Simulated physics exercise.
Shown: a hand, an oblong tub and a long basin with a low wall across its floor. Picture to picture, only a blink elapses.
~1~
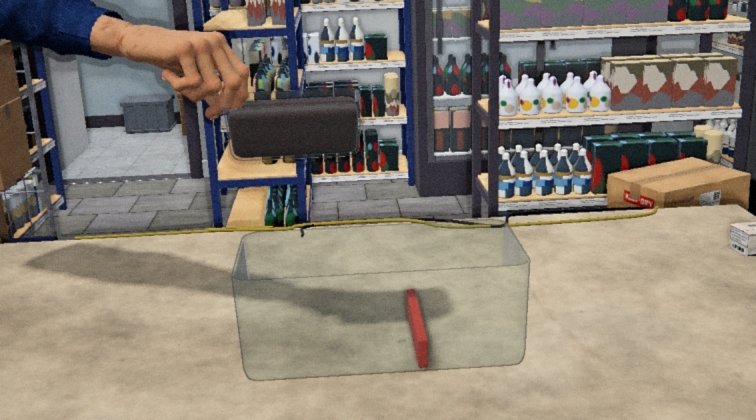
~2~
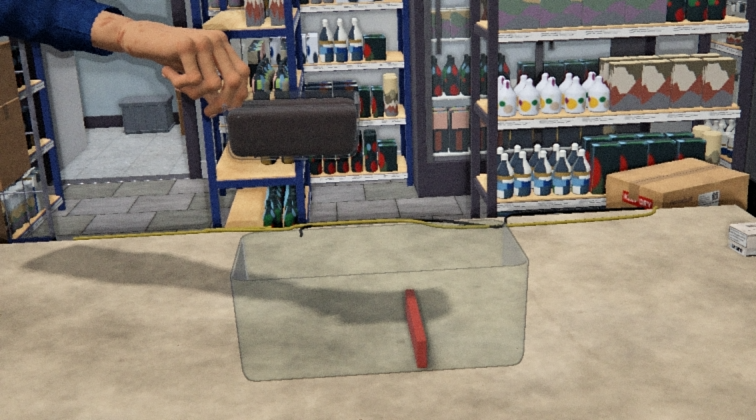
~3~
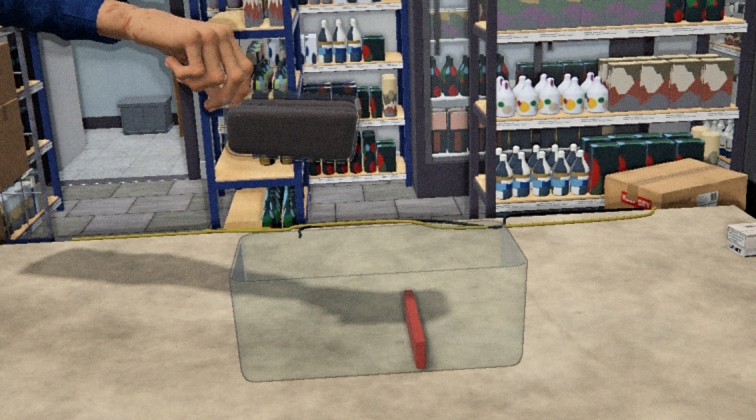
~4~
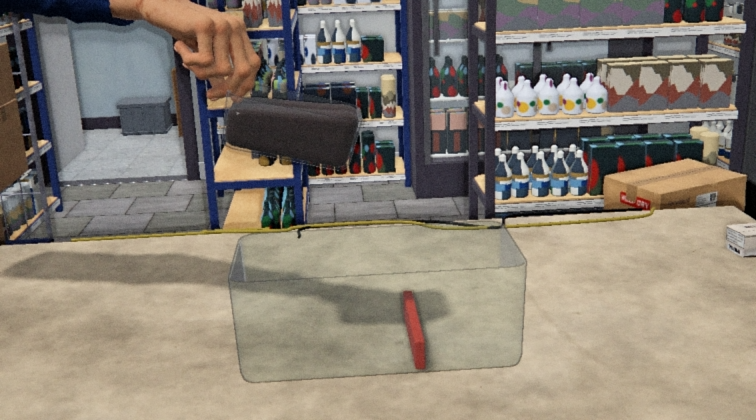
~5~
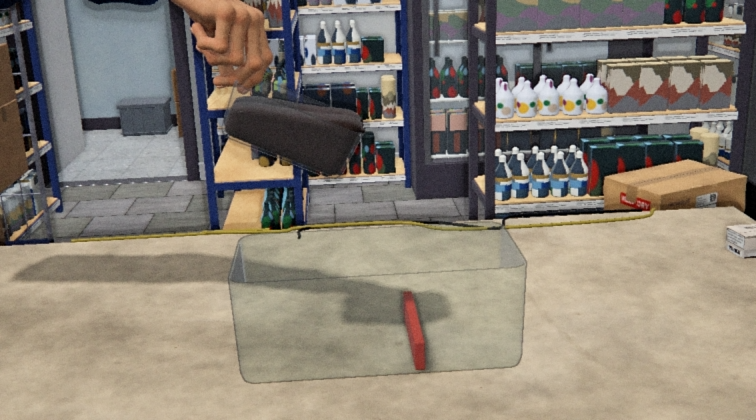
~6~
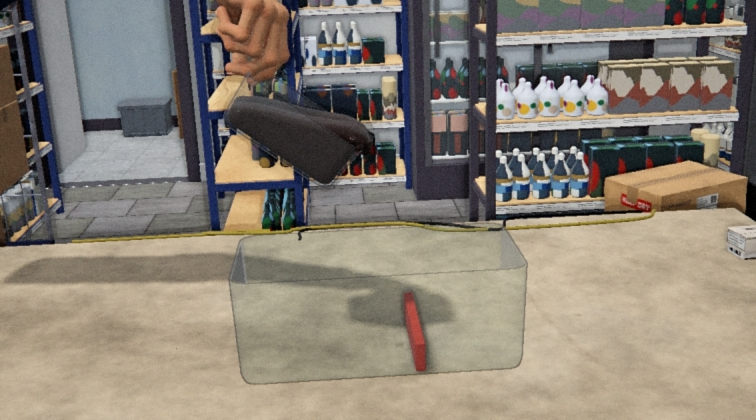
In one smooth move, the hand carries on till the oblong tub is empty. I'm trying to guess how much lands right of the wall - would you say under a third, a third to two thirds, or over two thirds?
I would say a third to two thirds.
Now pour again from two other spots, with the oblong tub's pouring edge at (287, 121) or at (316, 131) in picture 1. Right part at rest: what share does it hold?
Estimate, in order: 15 and 15 per cent.
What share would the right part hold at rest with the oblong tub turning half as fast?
It comes to near 65 per cent.
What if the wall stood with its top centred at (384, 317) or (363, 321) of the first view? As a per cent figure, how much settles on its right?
I'd expect near 70 percent the first time and near 75 percent the next.
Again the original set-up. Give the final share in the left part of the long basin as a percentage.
Share: Roughly 55 %.
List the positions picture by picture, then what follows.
The first frame shows tilt 0°; pouring edge (359, 97); surface from (231, 109) to (357, 103); the long basin's rim runs from (238, 257) to (517, 241); the wall's top is at (416, 314).
The second frame shows tilt 2°; pouring edge (358, 99); surface from (230, 108) to (356, 104).
The third frame shows tilt 7°; pouring edge (359, 106); surface from (230, 106) to (356, 108).
The fourth frame shows tilt 15°; pouring edge (360, 116); surface from (230, 104) to (358, 111).
The fifth frame shows tilt 25°; pouring edge (360, 129); surface from (231, 104) to (356, 119); 3 per cent is over the edge.
The sixth frame shows tilt 38°; pouring edge (358, 144); surface from (232, 102) to (337, 122); 9 per cent is over the edge.
A moment on, the oblong tub is tipped right over and 9 per cent is still to pour, 23 is left of the wall and 26 right of it.
Next, the oblong tub is tipped right over and 1 per cent is still to pour, 45 is left of the wall and 46 right of it.
Then the oblong tub is tipped right over and 0 per cent is still to pour, 53 is left of the wall and 41 right of it.
Later the oblong tub is tipped right over and 0 per cent is still to pour, 56 is left of the wall and 41 right of it.
At rest 56 per cent lies left of the wall, 42 right of it and 3 outside.
